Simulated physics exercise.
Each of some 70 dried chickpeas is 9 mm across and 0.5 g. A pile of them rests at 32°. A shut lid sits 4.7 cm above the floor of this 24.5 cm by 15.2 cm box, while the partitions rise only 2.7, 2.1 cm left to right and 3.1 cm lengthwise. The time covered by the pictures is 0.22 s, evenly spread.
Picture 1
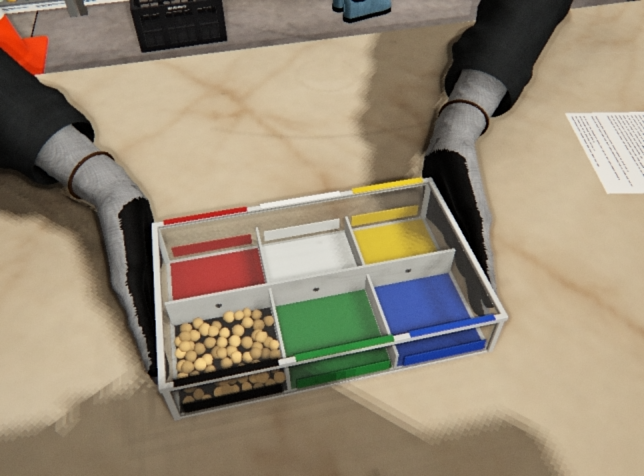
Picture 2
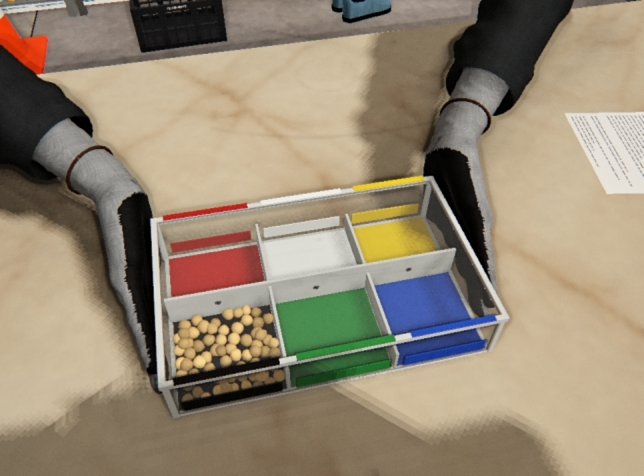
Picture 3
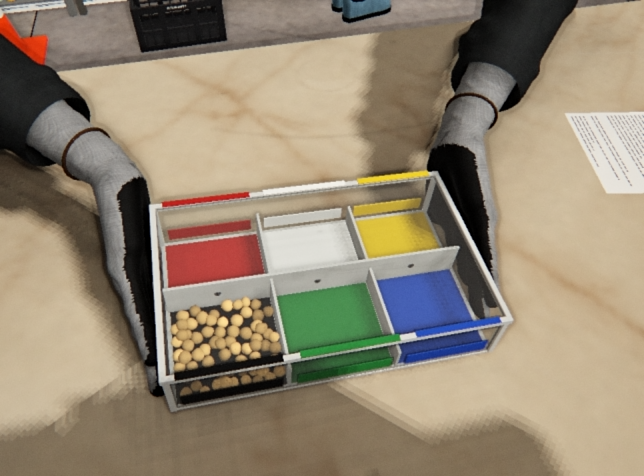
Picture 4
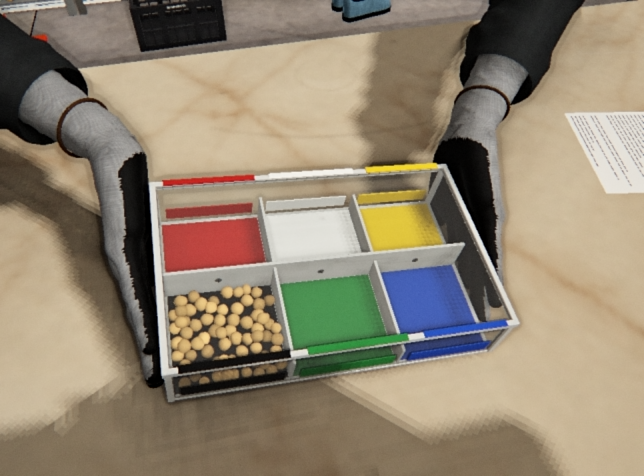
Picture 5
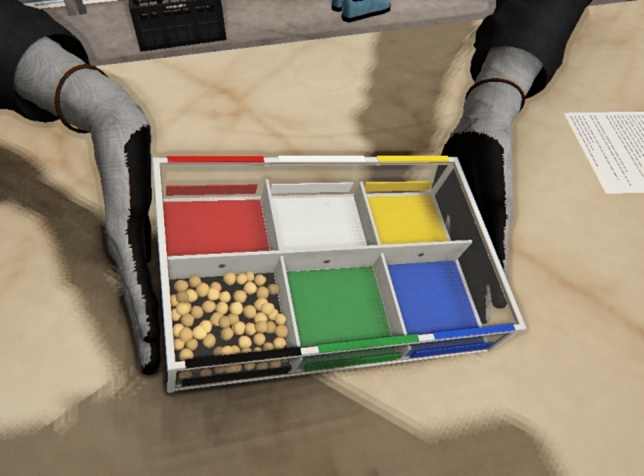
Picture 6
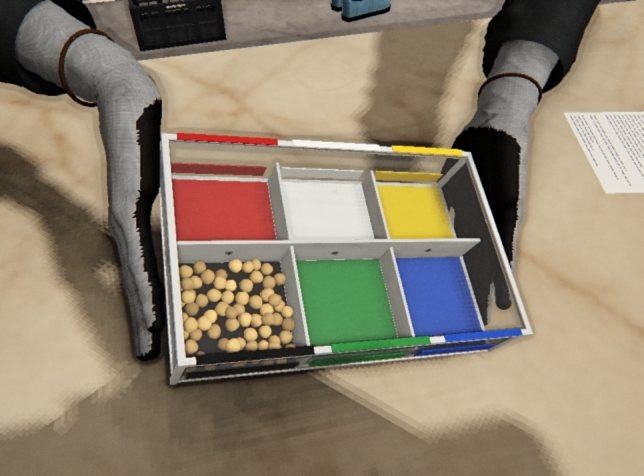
Two gloved hands gradually tilt a divided box with chickpeas in its black compartment.
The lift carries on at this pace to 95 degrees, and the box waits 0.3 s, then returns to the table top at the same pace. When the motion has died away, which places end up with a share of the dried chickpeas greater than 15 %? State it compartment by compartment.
Red: Stays behind the line; blue: Crosses the line; green: Stays behind the line; yellow: Stays behind the line; white: Stays behind the line; black: Crosses the line.
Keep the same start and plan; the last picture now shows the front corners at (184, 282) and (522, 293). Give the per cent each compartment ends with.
In per cent, the final split is red 0, blue 20, green 0, yellow 60, white 0, black 20.
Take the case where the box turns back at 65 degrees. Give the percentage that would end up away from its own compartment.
I'd say close to 5 percent.
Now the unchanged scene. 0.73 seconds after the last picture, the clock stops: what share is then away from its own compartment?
At that instant it's around 45 per cent.
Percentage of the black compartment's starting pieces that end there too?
Around 60 %.
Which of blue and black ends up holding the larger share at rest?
Result: Black has more.
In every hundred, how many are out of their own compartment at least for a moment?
Close to 45 percent.
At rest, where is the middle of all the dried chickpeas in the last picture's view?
Roughly (277, 372).
Then, 0.73 s after the last picture, tilt 95 degrees; blue 15 %, green 30 %, black 55 %.
Then, 1.21 s after the last picture, tilt 50 degrees; blue 40 %, green 5 %, black 55 %.
Then, 1.76 s after the last picture, tilt 0 degrees; blue 40 %, green 5 %, black 55 %.
In the end, red 0 %, blue 40 %, green 5 %, yellow 0 %, white 0 %, black 55 %.
